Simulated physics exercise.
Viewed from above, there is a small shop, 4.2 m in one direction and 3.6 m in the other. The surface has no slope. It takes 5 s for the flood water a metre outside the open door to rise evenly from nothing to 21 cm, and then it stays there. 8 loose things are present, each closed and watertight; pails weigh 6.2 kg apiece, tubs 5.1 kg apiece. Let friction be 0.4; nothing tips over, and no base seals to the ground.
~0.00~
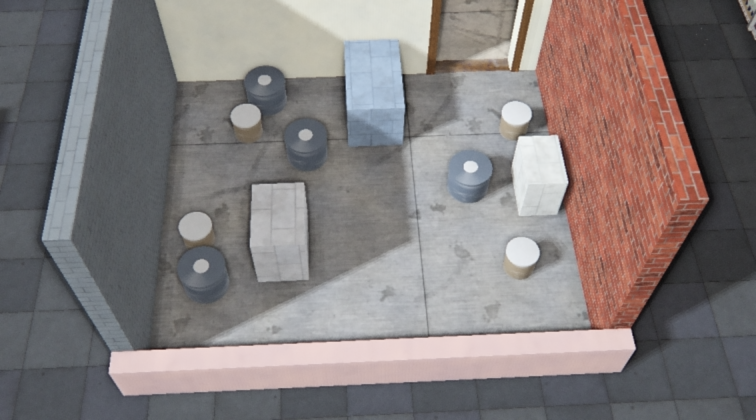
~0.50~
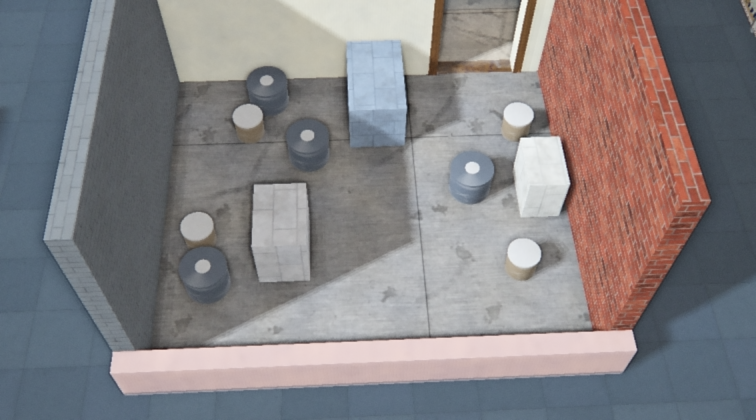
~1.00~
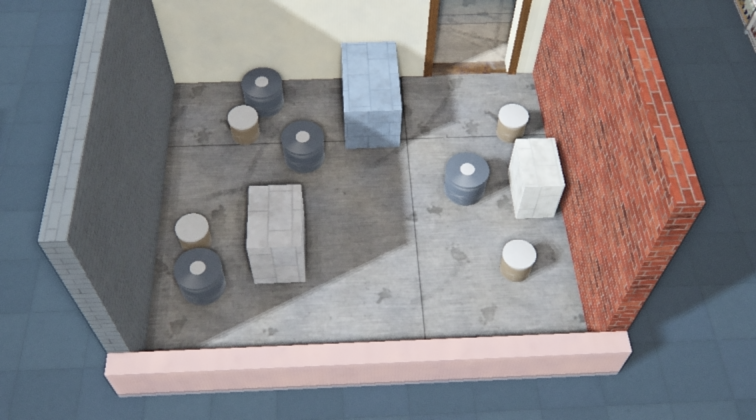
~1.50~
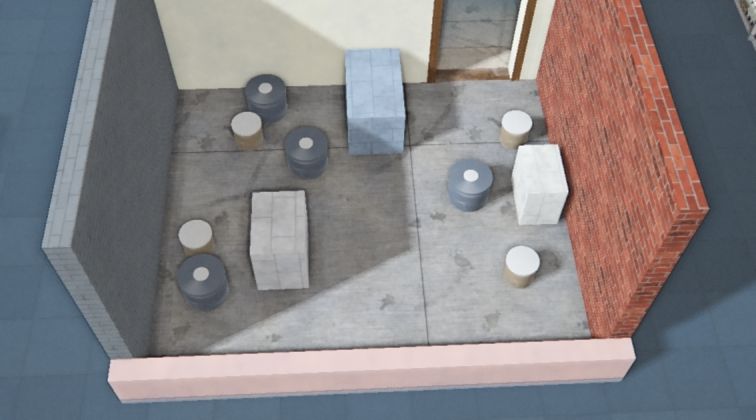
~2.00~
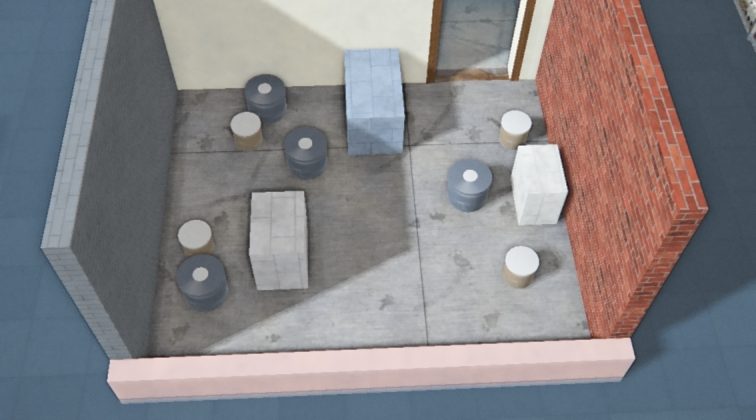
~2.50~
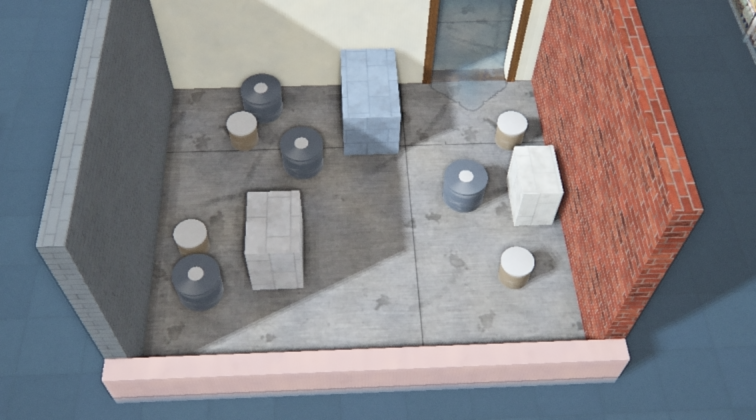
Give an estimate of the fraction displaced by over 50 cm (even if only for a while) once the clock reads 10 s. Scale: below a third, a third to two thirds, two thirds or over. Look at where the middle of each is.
The fraction does not reach a third.
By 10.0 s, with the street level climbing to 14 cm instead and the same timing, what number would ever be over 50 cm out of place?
2.
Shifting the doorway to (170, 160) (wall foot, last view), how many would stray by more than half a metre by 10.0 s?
The count would be 3.
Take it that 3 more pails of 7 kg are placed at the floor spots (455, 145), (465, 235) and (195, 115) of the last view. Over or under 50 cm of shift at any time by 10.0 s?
For each in turn I get a greater distance, a greater distance and a smaller distance.
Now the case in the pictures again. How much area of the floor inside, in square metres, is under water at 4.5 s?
That flooded area is roughly 3.5 m2.
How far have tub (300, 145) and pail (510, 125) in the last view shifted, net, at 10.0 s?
The first is 0 cm from its start, the second 250 cm.
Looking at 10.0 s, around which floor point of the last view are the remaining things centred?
Around (316, 229).
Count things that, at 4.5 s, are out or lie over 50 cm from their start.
I get 0.
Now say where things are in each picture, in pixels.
In the first picture, a pail at (195, 226) rests on the ground; a tub at (471, 167) rests on the ground; 0.0 m2 under water; 0 of 8 have shifted.
In the second picture, a pail at (197, 226) rests on the ground; a tub at (472, 168) rests on the ground; 0.0 m2 under water; 0 of 8 have shifted.
In the third picture, a pail at (192, 227), on the bottom; a tub at (468, 170), on the bottom; water covers 0.0 m2; 0 of 8 have shifted.
In the fourth picture, a pail at (195, 233), on the bottom; a tub at (471, 176), on the bottom; 0.0 m2 under water; 0 of 8 have shifted.
In the fifth picture, a pail at (195, 234) rests on the ground; a tub at (470, 176), on the bottom; 0.0 m2 under water; 0 of 8 have shifted.
In the sixth picture, a pail at (190, 233), on the bottom; a tub at (466, 177) rests on the ground; water covers 0.2 m2; 0 of 8 have shifted.
After 3.5 s 0 of 8 are over 50 cm from their spots; 0 afloat.
After 4.5 s 0 of 8 are over 50 cm from their spots; 0 afloat.
After 7.0 s 2 of 8 are over 50 cm from their spots; 1 afloat.
After 10.0 s 2 of 8 are over 50 cm from their spots, and 2 have been at some point; 3 afloat.
